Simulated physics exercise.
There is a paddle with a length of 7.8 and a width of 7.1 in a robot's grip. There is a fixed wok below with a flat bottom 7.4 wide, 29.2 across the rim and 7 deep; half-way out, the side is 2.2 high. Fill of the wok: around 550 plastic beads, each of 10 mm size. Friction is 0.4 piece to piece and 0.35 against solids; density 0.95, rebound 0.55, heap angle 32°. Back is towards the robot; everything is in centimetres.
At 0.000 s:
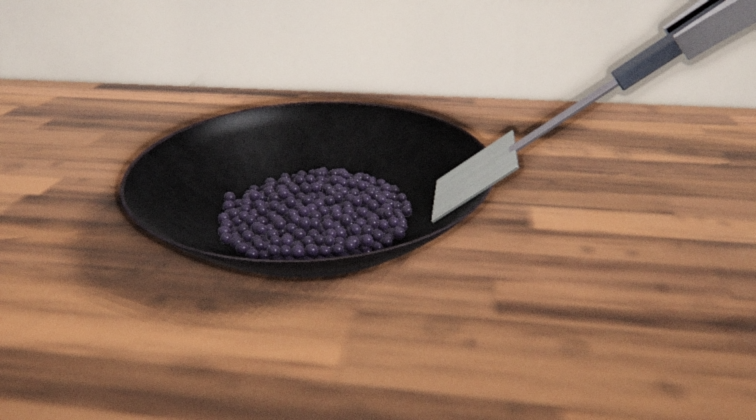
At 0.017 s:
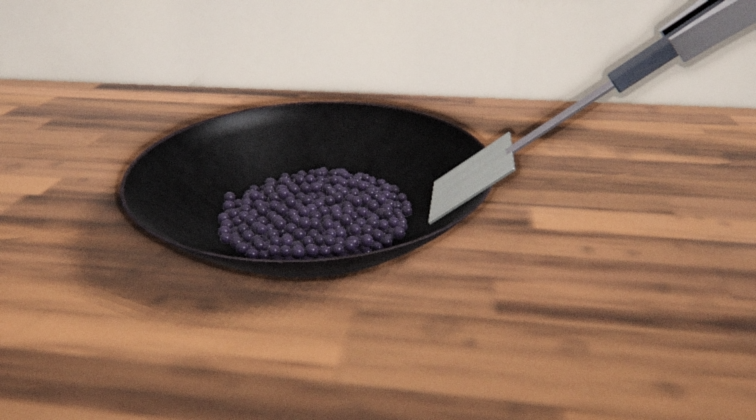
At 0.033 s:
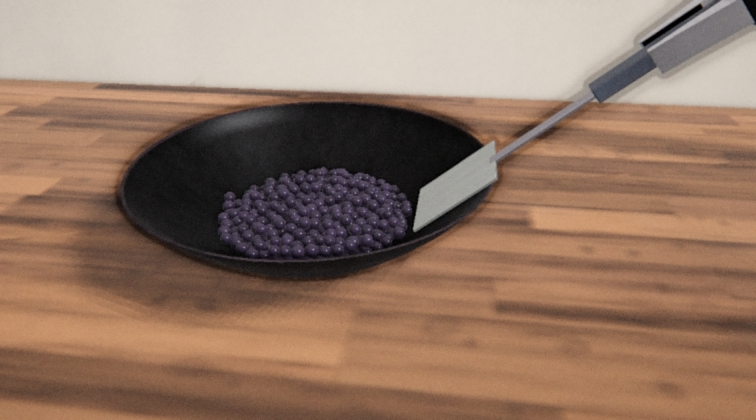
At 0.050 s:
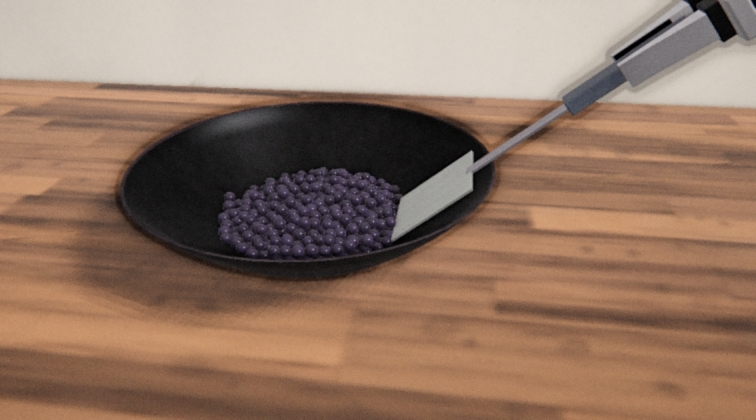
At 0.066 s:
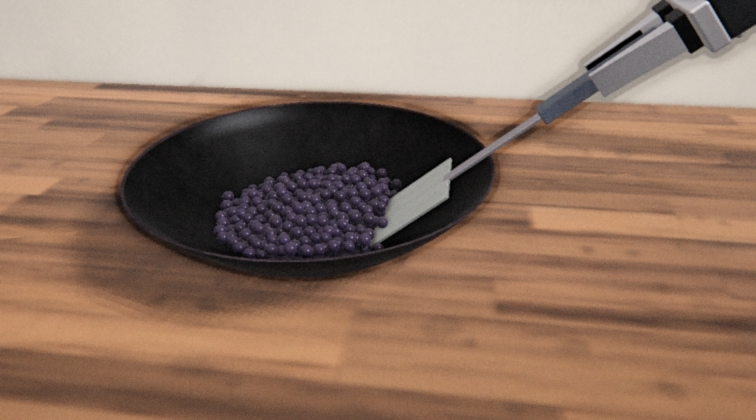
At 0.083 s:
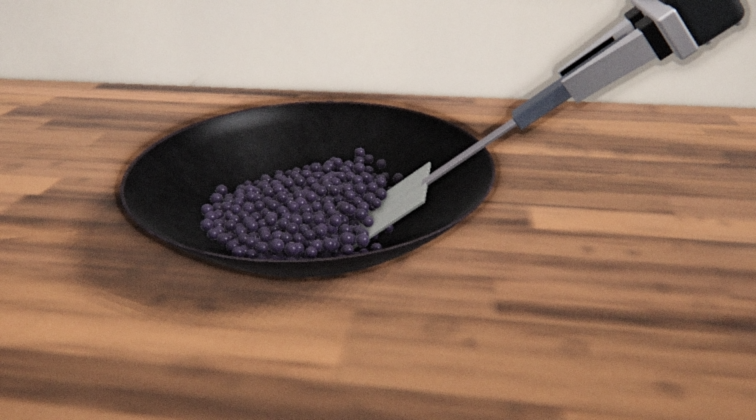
A robot arm's paddle slides left into a black wok and pushes small purple beads leftward.
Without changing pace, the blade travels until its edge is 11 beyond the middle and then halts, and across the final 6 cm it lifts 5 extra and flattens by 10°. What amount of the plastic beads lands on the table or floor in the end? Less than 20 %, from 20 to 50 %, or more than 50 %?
From 20 to 50 %.
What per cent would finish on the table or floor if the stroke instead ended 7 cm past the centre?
Near 15 per cent.
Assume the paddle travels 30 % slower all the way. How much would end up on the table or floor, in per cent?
Some 25 in a hundred.
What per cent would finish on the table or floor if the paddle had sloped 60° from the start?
I'd expect near 35 percent then.
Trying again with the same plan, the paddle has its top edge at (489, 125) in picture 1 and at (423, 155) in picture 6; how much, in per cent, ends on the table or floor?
Around 25 per cent finishes on the table or floor.
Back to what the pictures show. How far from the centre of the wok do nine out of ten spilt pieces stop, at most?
Distance: Approx. 100 cm.
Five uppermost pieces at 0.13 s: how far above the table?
Height: Approx. 6 cm.
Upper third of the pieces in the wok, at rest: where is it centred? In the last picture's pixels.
The centre sits close to (236, 198).
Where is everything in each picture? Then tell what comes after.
In the first picture, paddle top edge at (515, 148), sloping 40°; upper third of the load around (315, 205), from x 225 to 405, top at y 170; 551 in the wok.
In the second picture, paddle top edge at (512, 150), sloping 40°; upper third of the load around (315, 205), from x 225 to 405, top at y 175.
In the third picture, paddle top edge at (496, 159), sloping 40°; upper third of the load around (315, 205), from x 225 to 405, top at y 175.
In the fourth picture, paddle top edge at (472, 169), sloping 40°; upper third of the load around (315, 205), from x 225 to 400, top at y 175.
In the fifth picture, paddle top edge at (449, 177), sloping 40°; upper third of the load around (320, 200), from x 220 to 395, top at y 165.
In the sixth picture, paddle top edge at (427, 181), sloping 40°; upper third of the load around (316, 199), from x 205 to 400, top at y 155; 551 in the wok.
By 0.13 s, sloping 40°, highest piece 6 above the table; 551 in the wok.
By 0.18 s, sloping 38°, highest piece 7 above the table; 551 in the wok.
By 0.40 s, sloping 30°, highest piece 21 above the table; 373 in the wok, 59 on the table or floor, 119 on the blade or in flight.
By 1.45 s, sloping 30°, highest piece 6 above the table; 373 in the wok, 178 on the table or floor.
Final count, 373 in the wok, 178 on the table or floor. That is 32 % on the table or floor.
